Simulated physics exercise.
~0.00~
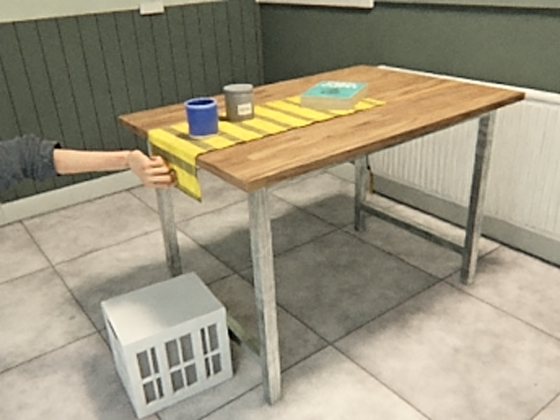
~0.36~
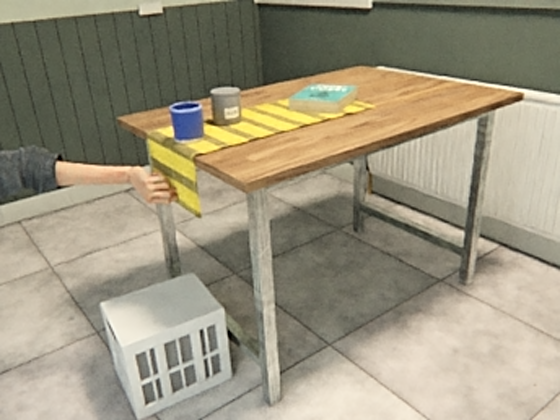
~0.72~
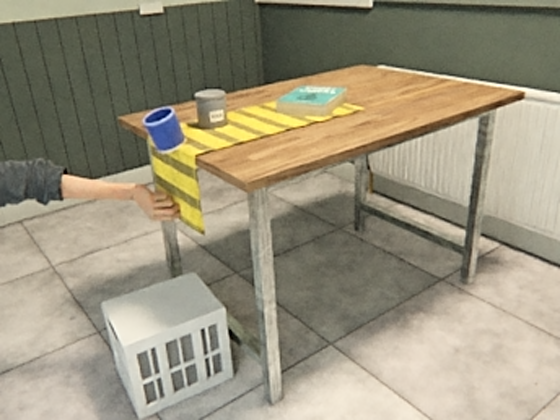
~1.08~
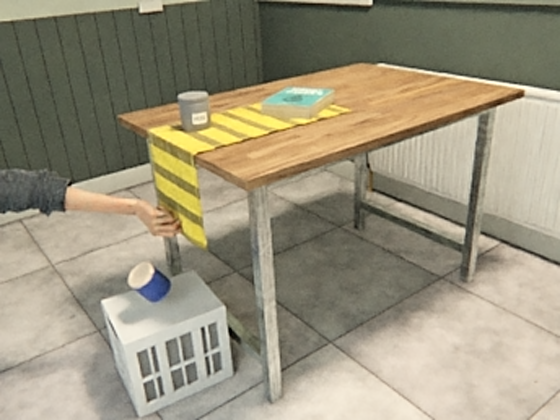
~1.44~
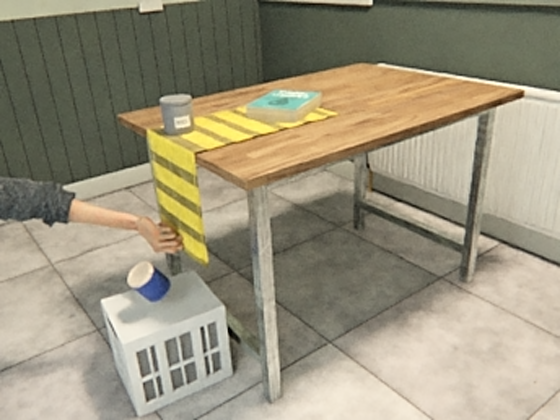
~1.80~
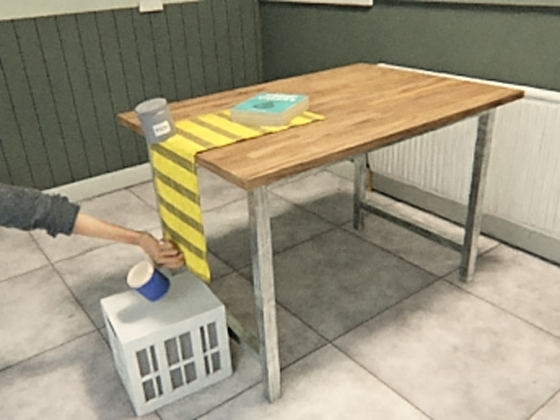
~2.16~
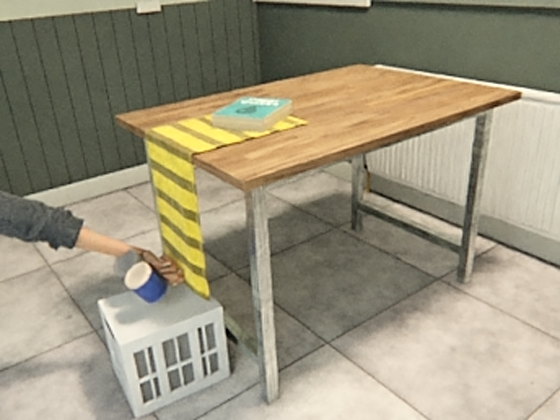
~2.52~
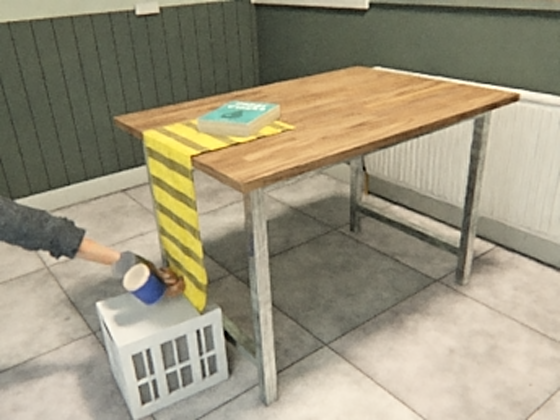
Hand pulling a yellow striped cloth down off a table edge, blue mug then grey jar toppling off, turquoise book staying on.
